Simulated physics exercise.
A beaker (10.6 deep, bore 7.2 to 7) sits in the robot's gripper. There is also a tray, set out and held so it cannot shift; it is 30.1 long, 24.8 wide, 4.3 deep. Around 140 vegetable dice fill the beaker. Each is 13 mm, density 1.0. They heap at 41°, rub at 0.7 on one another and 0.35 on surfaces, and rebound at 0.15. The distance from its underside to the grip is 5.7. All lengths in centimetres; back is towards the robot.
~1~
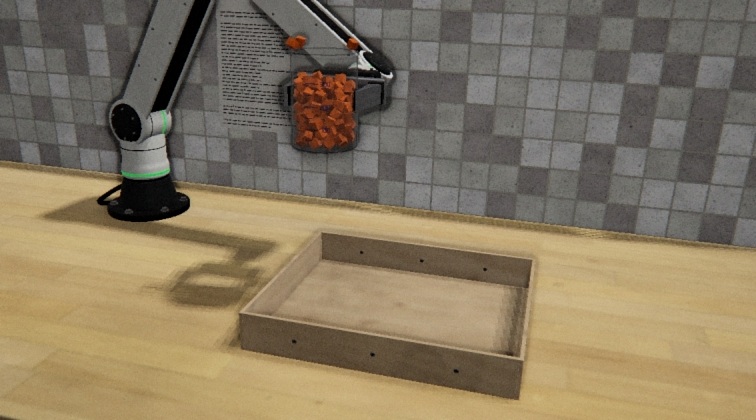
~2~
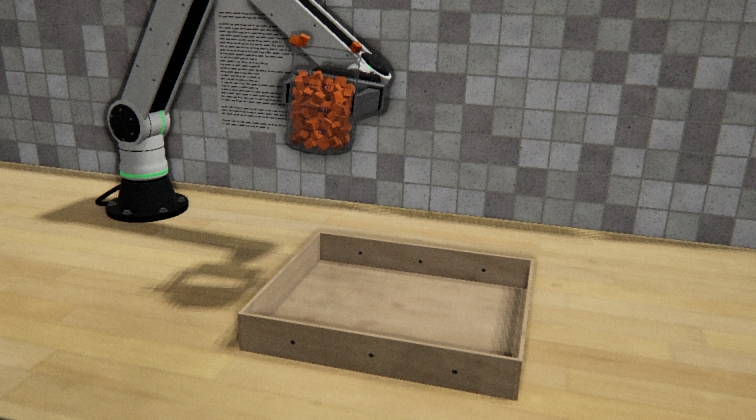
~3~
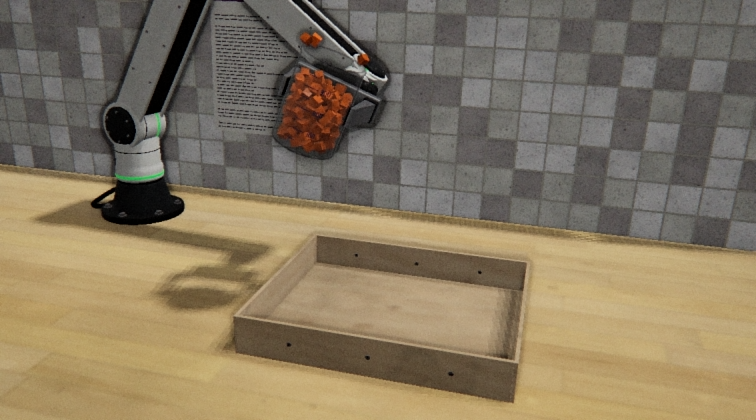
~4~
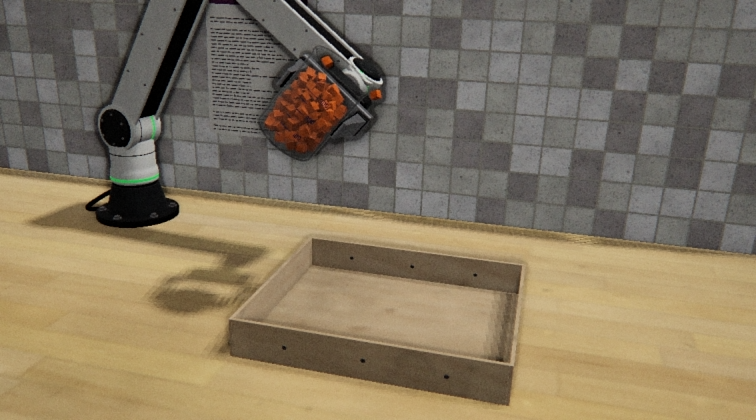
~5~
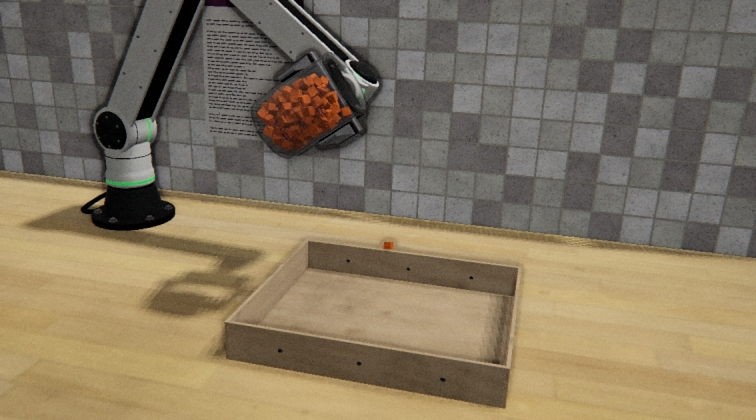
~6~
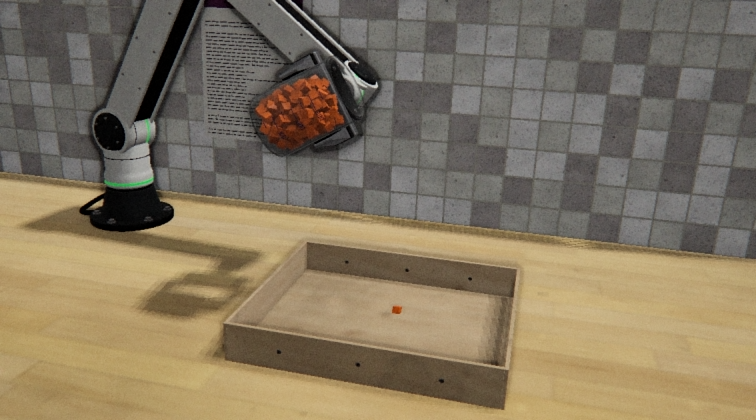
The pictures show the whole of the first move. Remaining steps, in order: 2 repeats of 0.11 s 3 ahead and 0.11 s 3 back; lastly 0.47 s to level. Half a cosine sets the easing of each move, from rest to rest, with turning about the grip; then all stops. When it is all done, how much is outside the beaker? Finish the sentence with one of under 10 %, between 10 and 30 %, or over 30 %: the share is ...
The share is under 10 %.
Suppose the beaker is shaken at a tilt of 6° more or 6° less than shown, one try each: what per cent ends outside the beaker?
5 and 0 percent.
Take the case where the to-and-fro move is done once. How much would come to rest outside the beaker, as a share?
Probably about 5 in a hundred.
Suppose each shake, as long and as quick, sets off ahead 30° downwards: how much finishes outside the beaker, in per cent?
You'd expect near 0 percent of it there.
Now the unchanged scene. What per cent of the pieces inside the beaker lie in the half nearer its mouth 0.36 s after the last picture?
Around 35 percent.
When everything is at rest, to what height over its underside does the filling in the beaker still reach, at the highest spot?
Around 10.5 centimetres above the underside.
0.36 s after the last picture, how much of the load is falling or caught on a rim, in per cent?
About 1 per cent.
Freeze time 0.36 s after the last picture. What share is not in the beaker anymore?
Share gone: Around 5 %.
Then, 0.36 s after the last picture, tilted 61° forward, highest piece 29 above the table; 132 in the beaker, 2 in the tray, 2 in flight or on a rim.
Then, 0.73 s after the last picture, tilted 20° forward, highest piece 31 above the table; 129 in the beaker, 7 in the tray.
Then, 1.11 s after the last picture, level, highest piece 31 above the table; 129 in the beaker, 7 in the tray.
Then, 2.16 s after the last picture, level, highest piece 31 above the table; 129 in the beaker, 7 in the tray.
Final count, 129 in the beaker, 7 in the tray. That is 5 % outside the beaker.
